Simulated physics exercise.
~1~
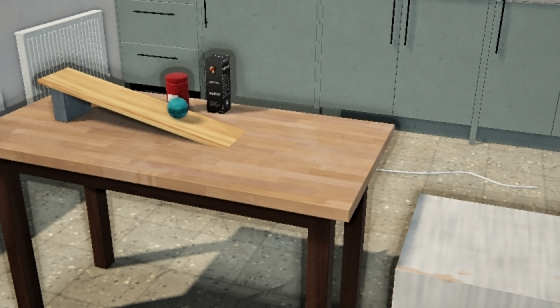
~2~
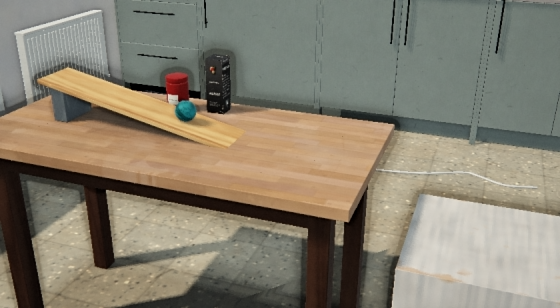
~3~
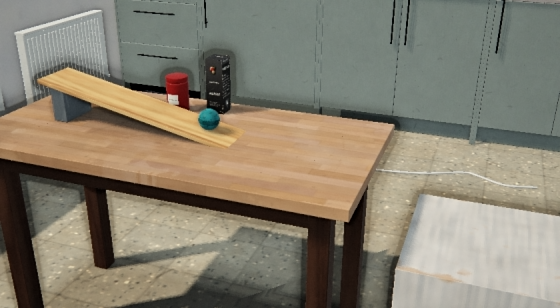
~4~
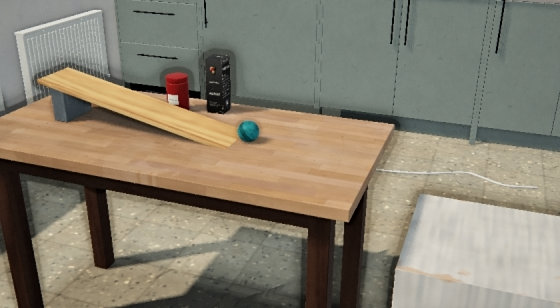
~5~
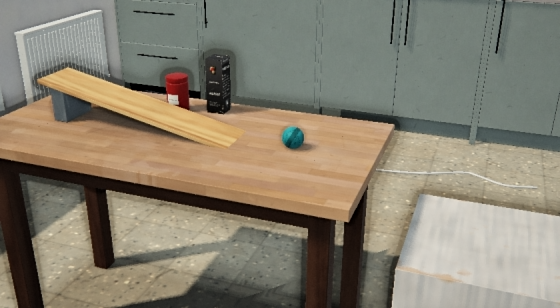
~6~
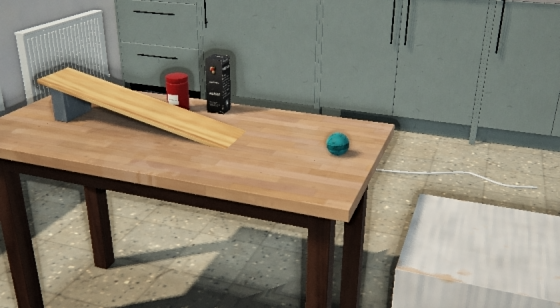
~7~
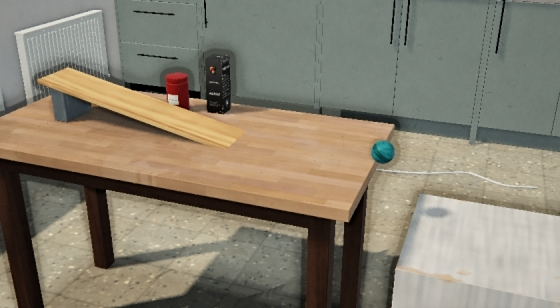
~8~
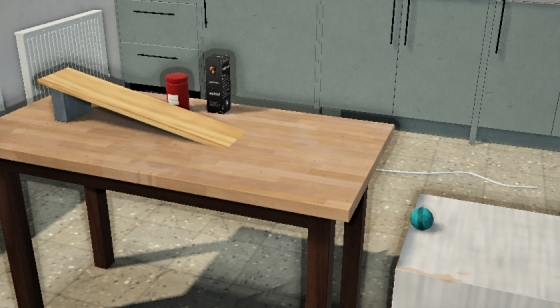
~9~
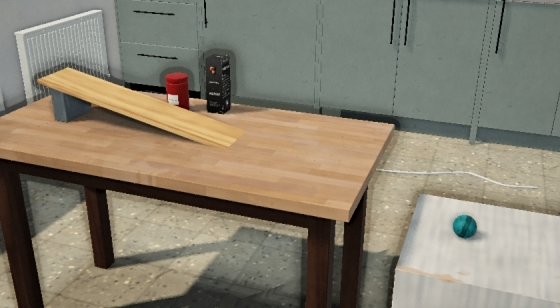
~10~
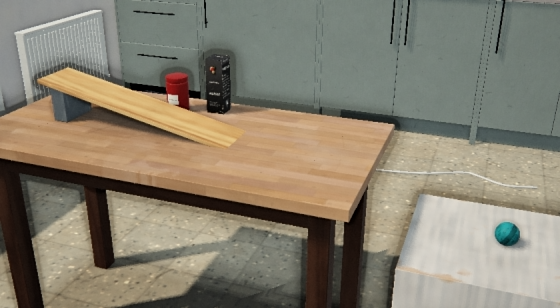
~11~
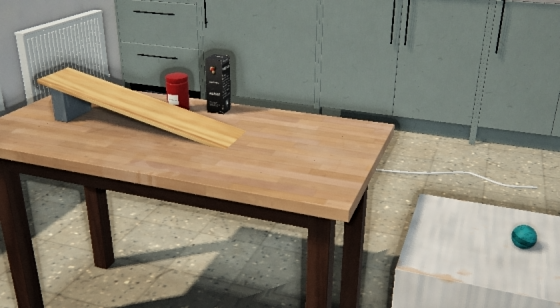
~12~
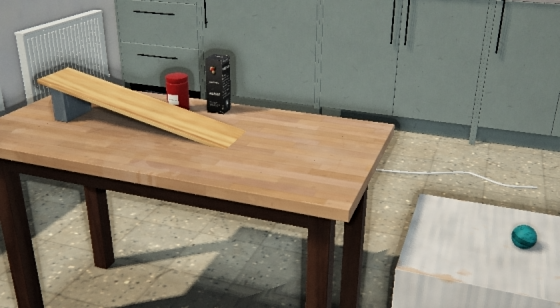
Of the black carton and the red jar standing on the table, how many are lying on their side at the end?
None of them are. The black carton and the red jar both still stand upright behind the ramp.
Turquoise ball rolling down a wooden ramp, crossing the table, dropping off its right edge onto a lower pale top and stopping there.
